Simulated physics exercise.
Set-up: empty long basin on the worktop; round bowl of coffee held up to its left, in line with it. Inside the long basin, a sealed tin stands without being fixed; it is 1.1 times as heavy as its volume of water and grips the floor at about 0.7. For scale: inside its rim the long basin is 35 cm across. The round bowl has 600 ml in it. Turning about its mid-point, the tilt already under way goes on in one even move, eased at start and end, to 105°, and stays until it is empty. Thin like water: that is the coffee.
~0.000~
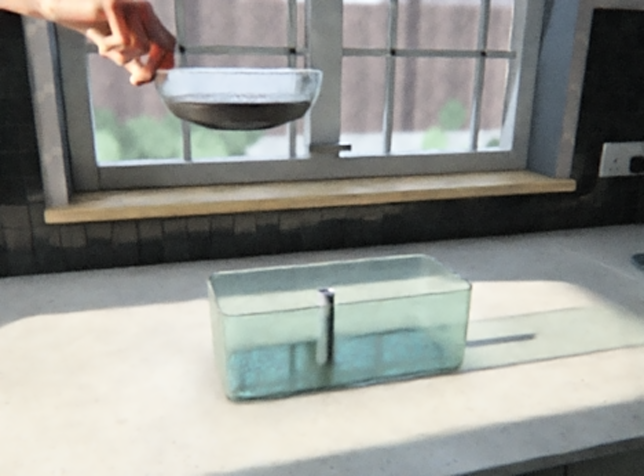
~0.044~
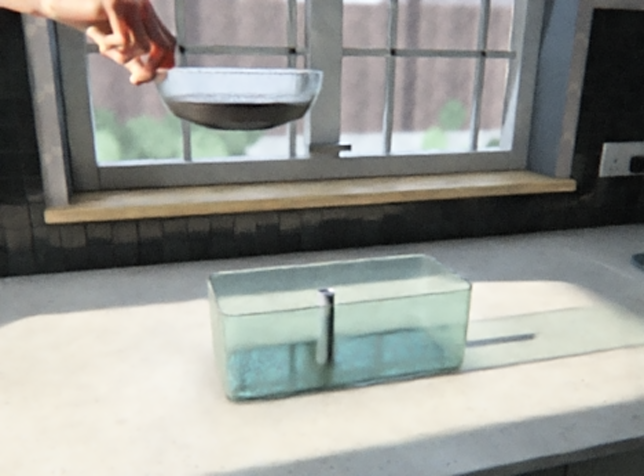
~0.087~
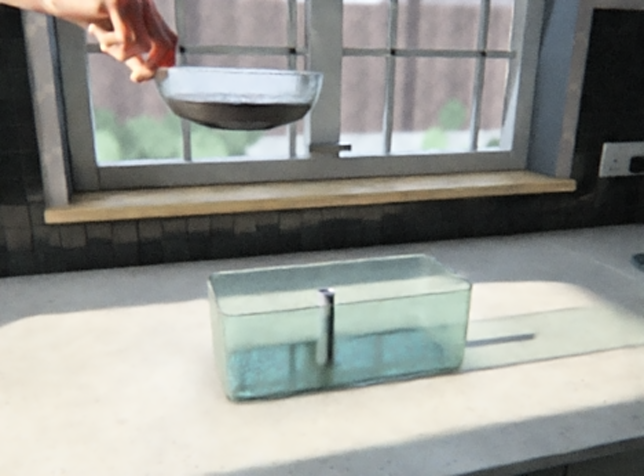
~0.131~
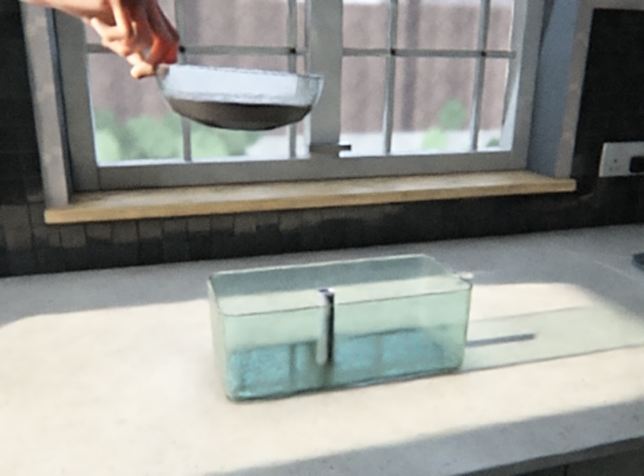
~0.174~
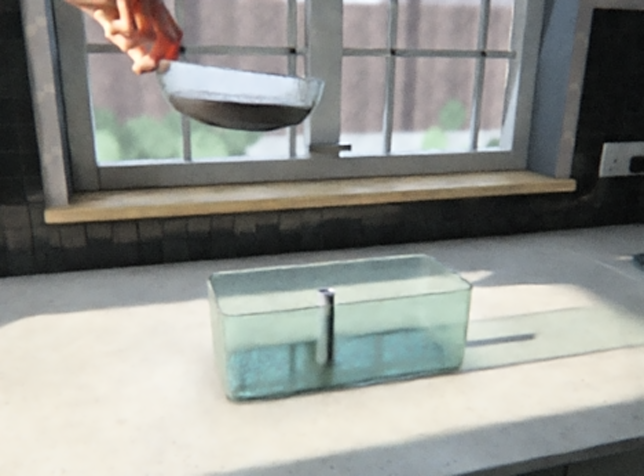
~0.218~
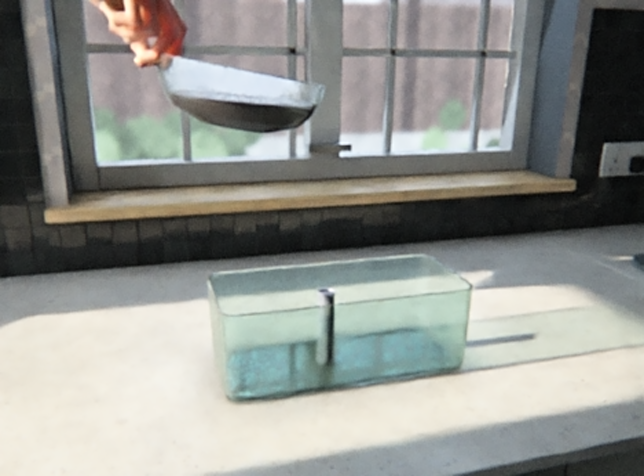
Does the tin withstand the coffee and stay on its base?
No, it is knocked over.
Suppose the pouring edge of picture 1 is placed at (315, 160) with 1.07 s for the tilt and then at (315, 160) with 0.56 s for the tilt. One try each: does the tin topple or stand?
First it stays on its base; then it stays on its base.
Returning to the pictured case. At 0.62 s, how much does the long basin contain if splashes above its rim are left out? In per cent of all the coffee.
Roughly 4 per cent.
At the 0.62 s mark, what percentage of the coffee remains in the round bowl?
Fraction remaining: Approx. 36 per cent.
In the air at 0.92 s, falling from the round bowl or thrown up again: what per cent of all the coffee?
Estimate: Around 14 per cent.
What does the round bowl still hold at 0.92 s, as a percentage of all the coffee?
Near 1 percent, more or less.
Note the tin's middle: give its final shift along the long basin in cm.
All told, the tin's centre has moved close to 7.0 cm.
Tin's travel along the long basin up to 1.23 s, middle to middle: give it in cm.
About 6 cm.
Then, 0.62 s in, the tilt is 66° and 36 per cent is still to pour; the tin stands where it began.
Then, 0.92 s in, the tilt is 100° and 1 per cent is still to pour; the tin leans 11°.
Then, 1.23 s in, the tilt is 105° and 0 per cent is still to pour; the tin lies on its side.
Then, 1.57 s in, the tilt is 105° and 0 per cent is still to pour; the tin lies on its side.
Finally, the tin lies on its side.
